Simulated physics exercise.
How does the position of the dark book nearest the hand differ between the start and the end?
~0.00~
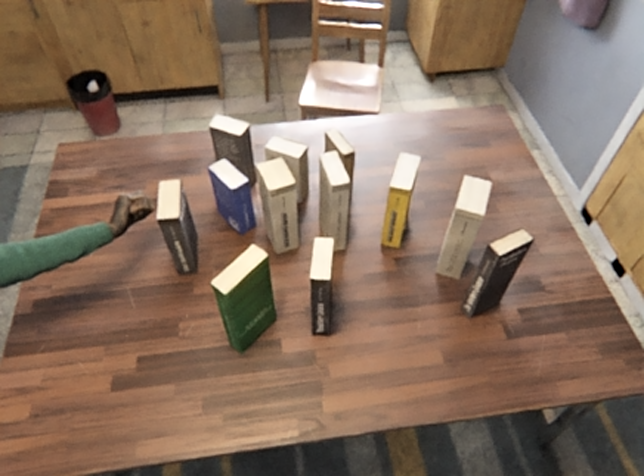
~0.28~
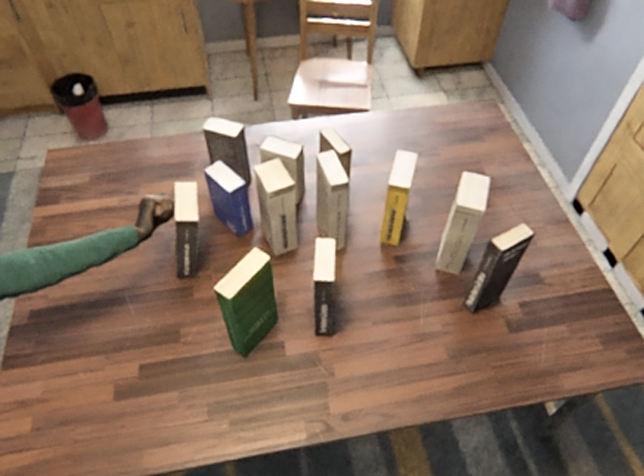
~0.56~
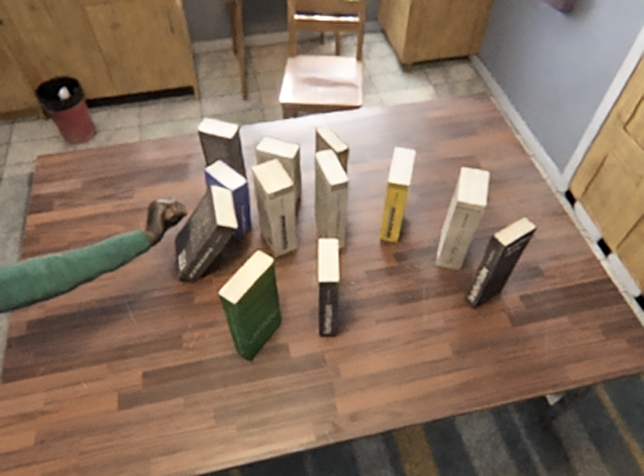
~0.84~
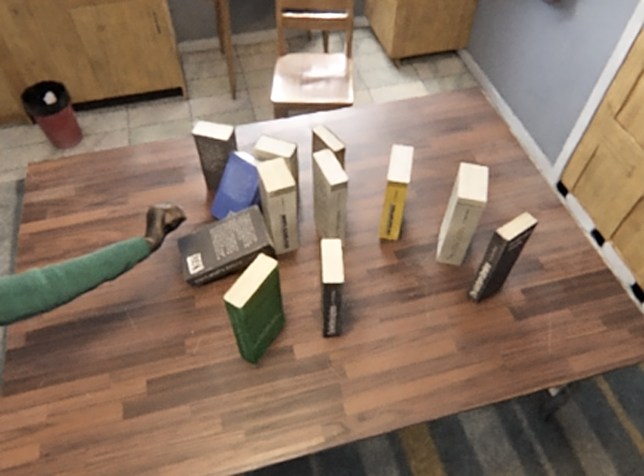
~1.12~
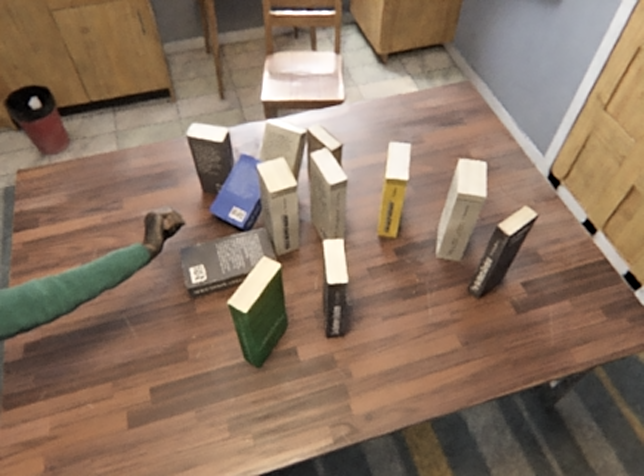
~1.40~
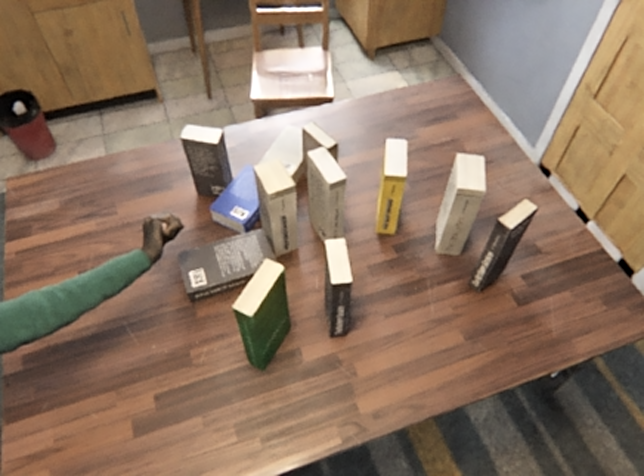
At the start the dark book stands upright on its narrow end, and at the end it lies on its side on the table.
